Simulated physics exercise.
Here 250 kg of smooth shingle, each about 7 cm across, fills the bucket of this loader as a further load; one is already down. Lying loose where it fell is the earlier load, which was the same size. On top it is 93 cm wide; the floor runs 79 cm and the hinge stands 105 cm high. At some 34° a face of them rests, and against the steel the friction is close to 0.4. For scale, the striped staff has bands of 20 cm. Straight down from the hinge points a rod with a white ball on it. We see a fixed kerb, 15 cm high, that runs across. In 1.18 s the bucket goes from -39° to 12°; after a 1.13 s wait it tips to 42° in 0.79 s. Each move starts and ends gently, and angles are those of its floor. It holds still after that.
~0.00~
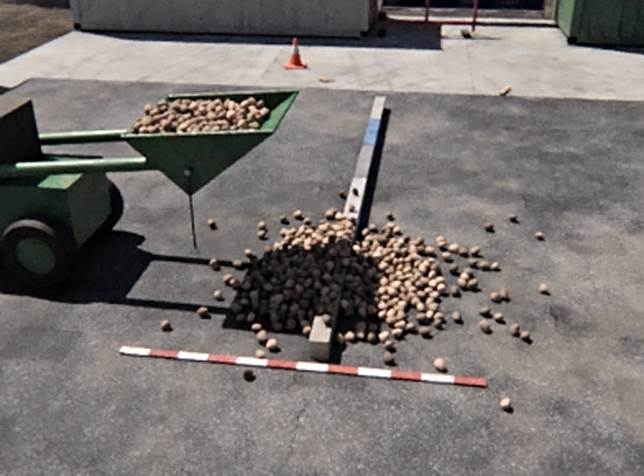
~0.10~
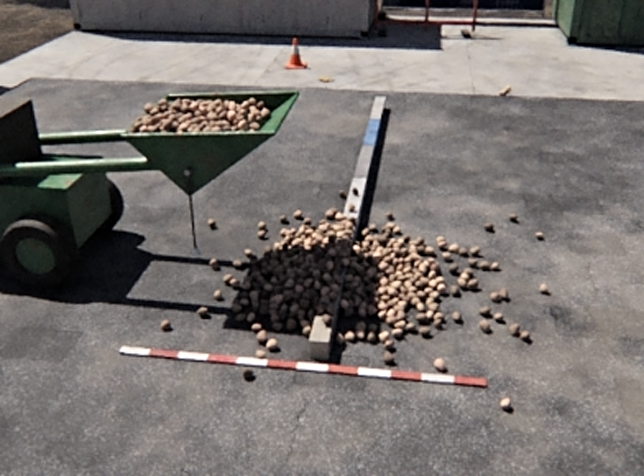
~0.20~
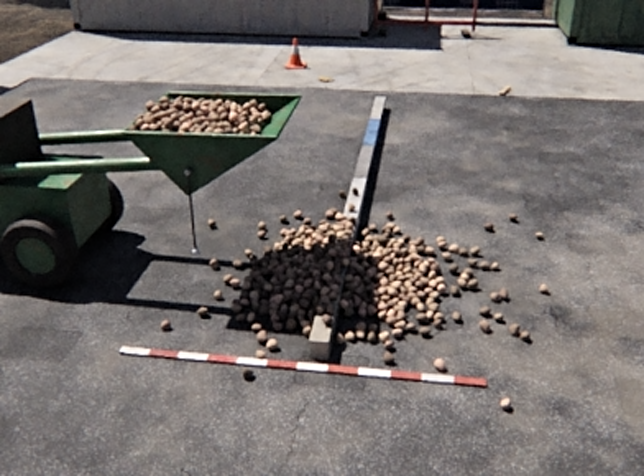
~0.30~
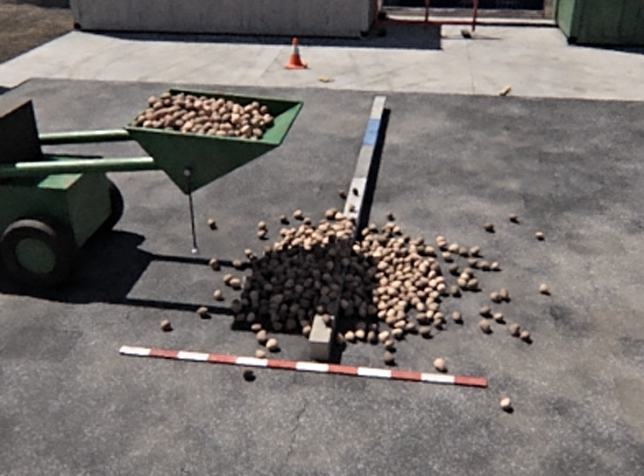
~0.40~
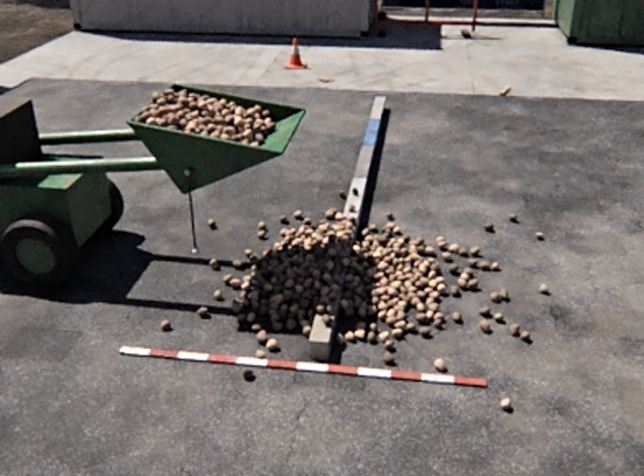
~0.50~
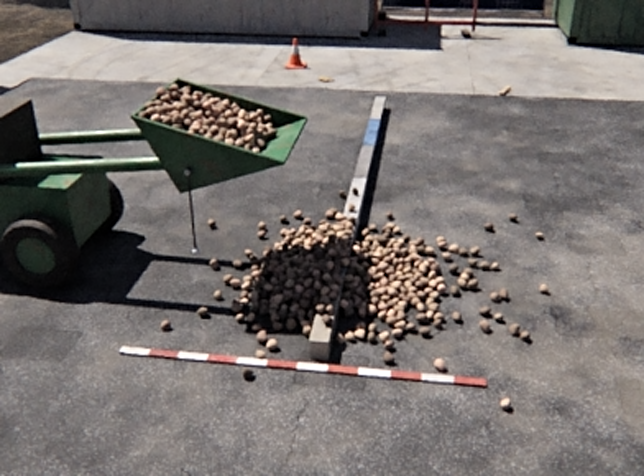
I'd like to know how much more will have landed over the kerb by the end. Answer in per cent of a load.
Roughly 27 in every hundred.
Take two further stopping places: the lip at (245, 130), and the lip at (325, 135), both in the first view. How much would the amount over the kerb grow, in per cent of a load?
The first would add around 5 per cent, the second around 80 per cent.
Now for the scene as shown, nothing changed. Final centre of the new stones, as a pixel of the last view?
Roughly at (309, 258) in the last picture.
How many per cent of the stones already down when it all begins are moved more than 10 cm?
The answer is about 5 per cent.
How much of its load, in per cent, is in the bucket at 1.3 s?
95 % still inside.
After 0.9 s the floor is at 4°; in per cent of one load, 100 in the bucket, 59 on this side of the kerb, 42 over the kerb; the foremost stones are at (515, 270).
After 1.3 s the floor is at 12°; in per cent of one load, 95 in the bucket, 64 on this side of the kerb, 42 over the kerb; the foremost stones are at (515, 270).
After 3.5 s the floor is at 42°; in per cent of one load, 0 in the bucket, 132 on this side of the kerb, 68 over the kerb; the foremost stones are at (515, 270).
After 6.0 s the floor is at 42°; in per cent of one load, 0 in the bucket, 132 on this side of the kerb, 68 over the kerb; the foremost stones are at (515, 270). Net gain over the kerb, 27.
